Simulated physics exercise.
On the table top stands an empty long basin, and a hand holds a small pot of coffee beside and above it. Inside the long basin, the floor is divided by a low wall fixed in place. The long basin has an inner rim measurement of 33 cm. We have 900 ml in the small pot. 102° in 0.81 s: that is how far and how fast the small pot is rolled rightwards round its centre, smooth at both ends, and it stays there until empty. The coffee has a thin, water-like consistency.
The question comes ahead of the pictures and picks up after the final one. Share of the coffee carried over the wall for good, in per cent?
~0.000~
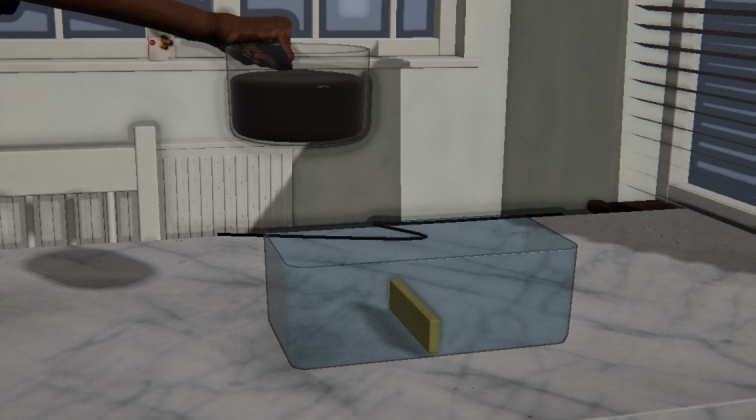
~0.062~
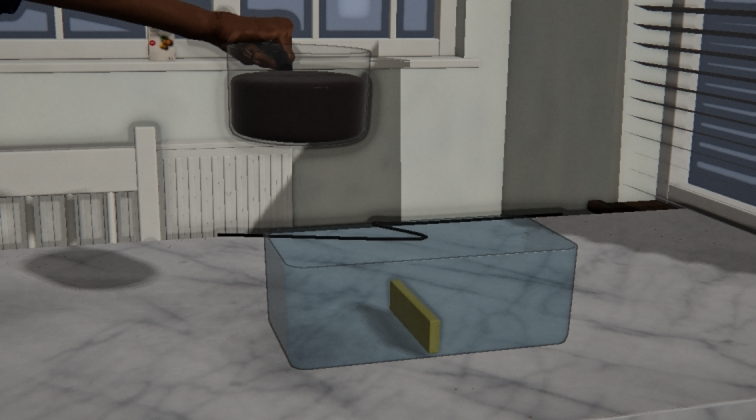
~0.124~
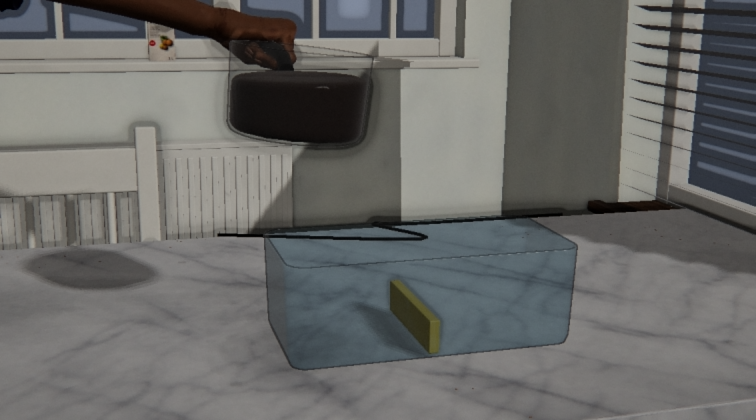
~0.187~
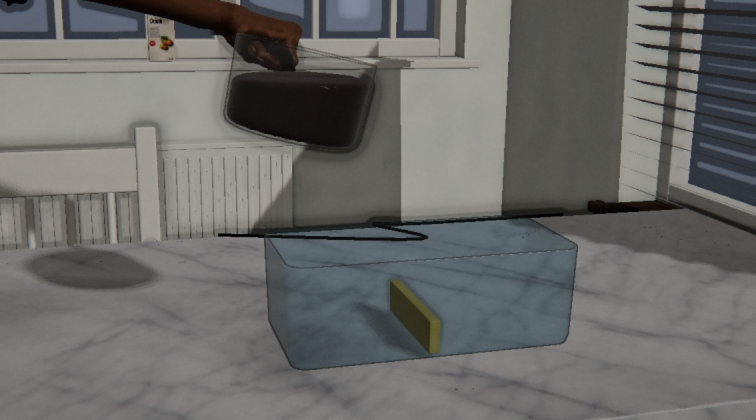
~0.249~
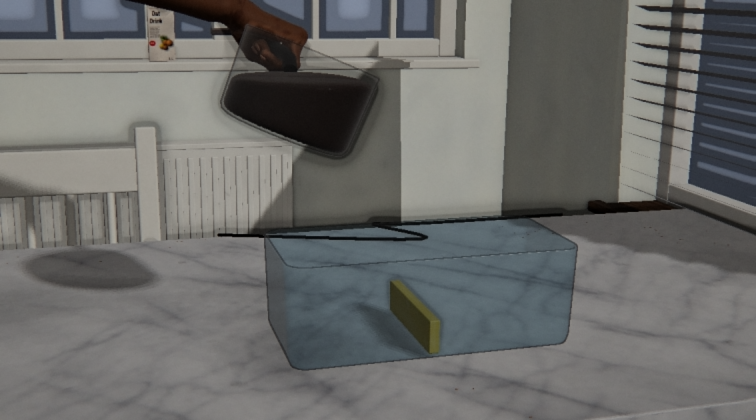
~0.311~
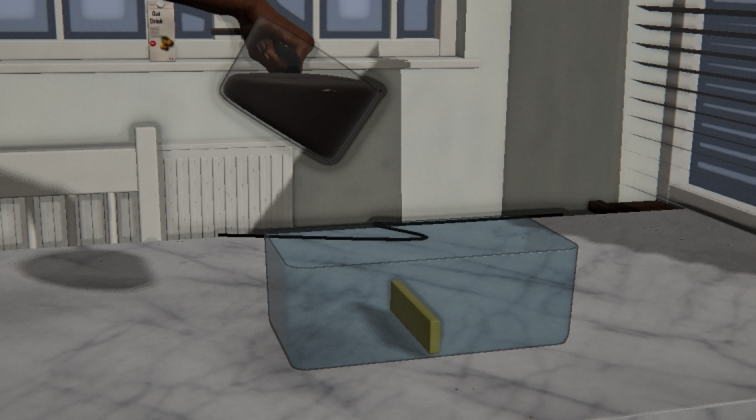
Near 58 per cent.
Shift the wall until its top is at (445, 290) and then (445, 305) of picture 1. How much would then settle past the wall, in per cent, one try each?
The first gives near 10 per cent and the second near 20 per cent.
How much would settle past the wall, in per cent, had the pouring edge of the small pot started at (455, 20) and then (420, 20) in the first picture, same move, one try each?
Respectively 80 and 85 %.
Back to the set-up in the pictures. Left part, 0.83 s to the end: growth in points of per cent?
Around 22 in a hundred.
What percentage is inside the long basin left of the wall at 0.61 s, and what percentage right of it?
Around 2 percent on the left and 14 on the right.
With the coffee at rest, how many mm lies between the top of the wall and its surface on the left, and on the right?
Roughly 22 mm on the left side and roughly 16 mm on the right.
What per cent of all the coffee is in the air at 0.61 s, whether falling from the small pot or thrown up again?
40 %.
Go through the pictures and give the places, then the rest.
It leans 0°; its right rim is at (366, 50); the coffee meets the walls at (230, 78) and (362, 76); the long basin's rim runs from (274, 250) to (551, 232); the wall's top is at (413, 300), in the first picture.
It leans 1°; its right rim is at (367, 52); the coffee meets the walls at (230, 79) and (362, 77), in the second picture.
It leans 6°; its right rim is at (369, 58); the coffee meets the walls at (231, 79) and (363, 79), in the third picture.
It leans 13°; its right rim is at (373, 67); the coffee meets the walls at (232, 78) and (365, 80), in the fourth picture.
It leans 22°; its right rim is at (375, 79); the coffee meets the walls at (229, 81) and (369, 81), in the fifth picture.
It leans 33°; its right rim is at (376, 94); the coffee meets the walls at (225, 79) and (376, 85), in the sixth picture.
After 0.61 s the tilt is 88° and 45 per cent is still to pour, 2 is left of the wall and 13 right of it.
After 0.83 s the tilt is 102° and 12 per cent is still to pour, 19 is left of the wall and 57 right of it.
After 1.06 s the tilt is 102° and 2 per cent is still to pour, 36 is left of the wall and 58 right of it.
After 1.31 s the tilt is 102° and 0 per cent is still to pour, 41 is left of the wall and 58 right of it.
In the end 41 per cent lies left of the wall, 58 right of it and 1 outside.
